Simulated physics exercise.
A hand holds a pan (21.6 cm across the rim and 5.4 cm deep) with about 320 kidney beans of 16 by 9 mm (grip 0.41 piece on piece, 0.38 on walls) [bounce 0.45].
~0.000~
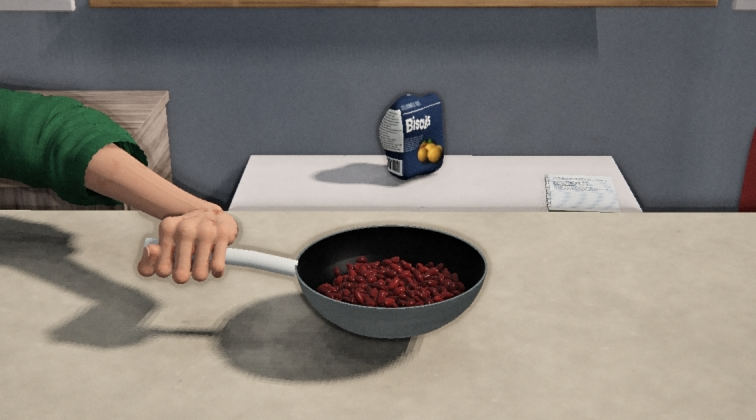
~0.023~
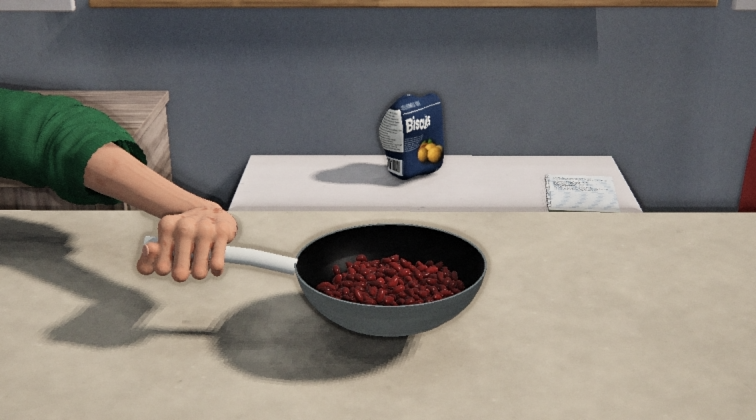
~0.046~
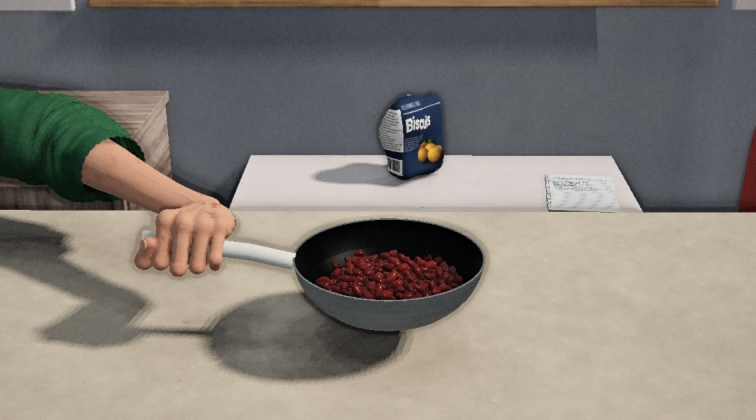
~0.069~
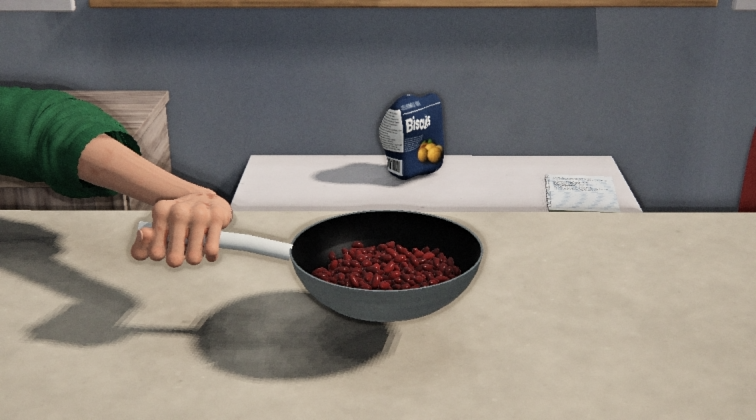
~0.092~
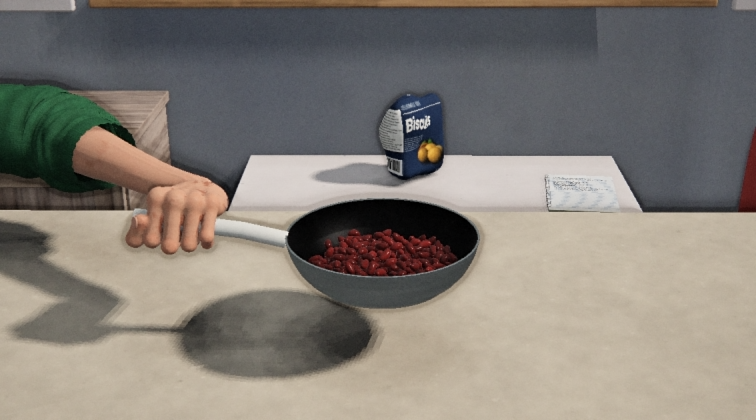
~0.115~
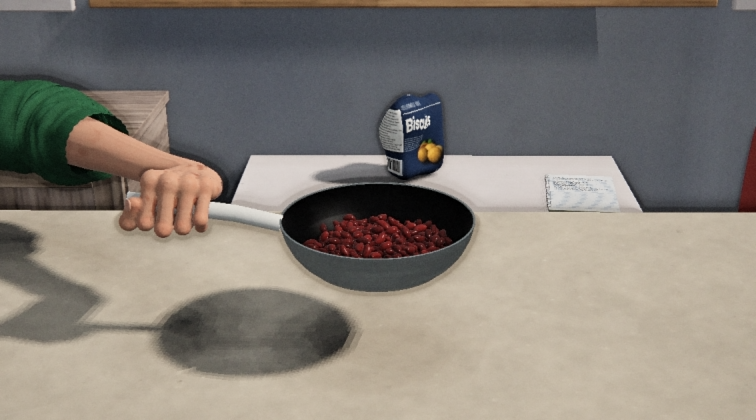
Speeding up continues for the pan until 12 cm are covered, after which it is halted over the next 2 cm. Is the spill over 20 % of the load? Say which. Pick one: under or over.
Over it.
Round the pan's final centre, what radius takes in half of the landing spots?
18 cm.
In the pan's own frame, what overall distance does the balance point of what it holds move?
The centre of the load shifts around 3.5 cm.
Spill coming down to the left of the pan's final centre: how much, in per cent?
Roughly 100 percent of it.
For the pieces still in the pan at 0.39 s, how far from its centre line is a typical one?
Value: About 7.0 cm.
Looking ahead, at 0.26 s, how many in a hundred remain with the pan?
Roughly 100 per cent.
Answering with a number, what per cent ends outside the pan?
Roughly 30 %.
After 0.26 s, pan 100 %; middle of the pieces not yet landed near (331, 128).
After 0.39 s, pan 70 %, in the air 30 %; middle of the pieces not yet landed near (289, 152).
After 0.50 s, pan 70 %, in the air 30 %; middle of the pieces not yet landed near (287, 205).
Then, at 0.62 s, pan 70 %, fallen left of where it stops 30 %; middle of the pieces not yet landed near (324, 185).
By 1.1 s all is still; pan 70 %, fallen left of where it stops 30 %.
